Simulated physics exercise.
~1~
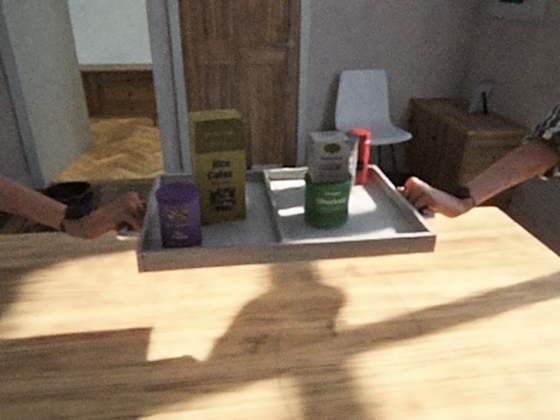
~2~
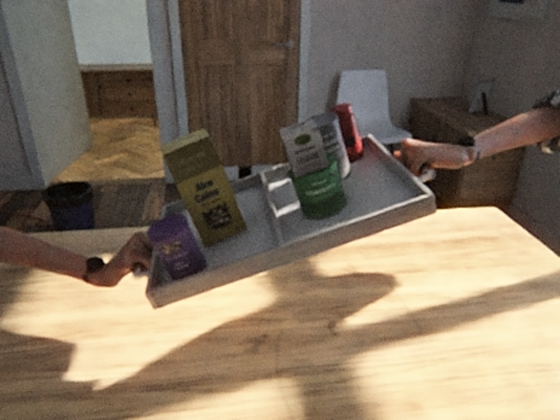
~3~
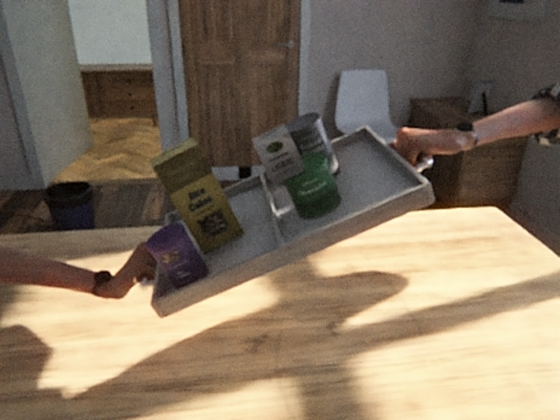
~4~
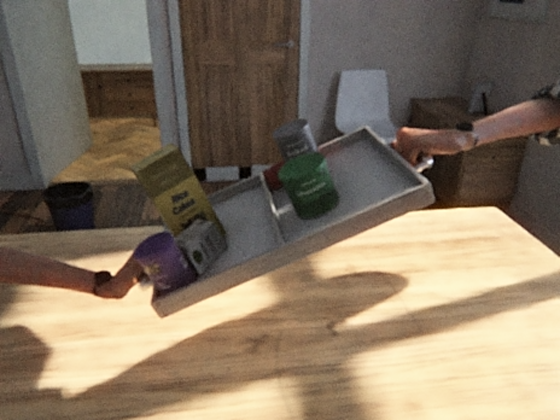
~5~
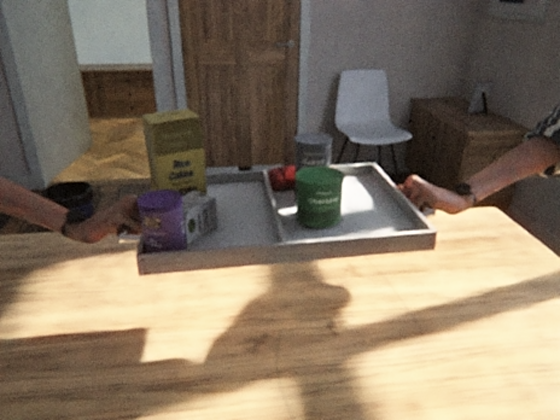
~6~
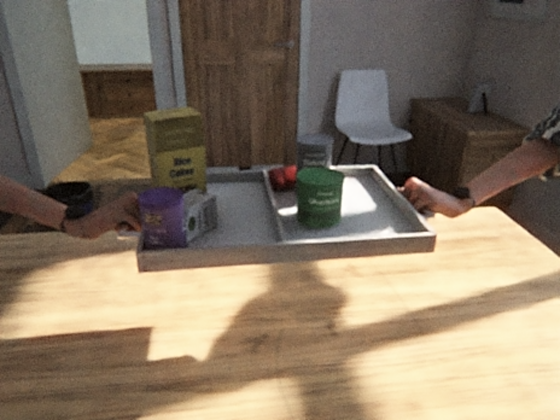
Two hands tipped a tray of cartons and tins down to the left, and the red shaker and white carton toppled as things slid that way; then the hands levelled it, leaving those two lying down and the rest upright.
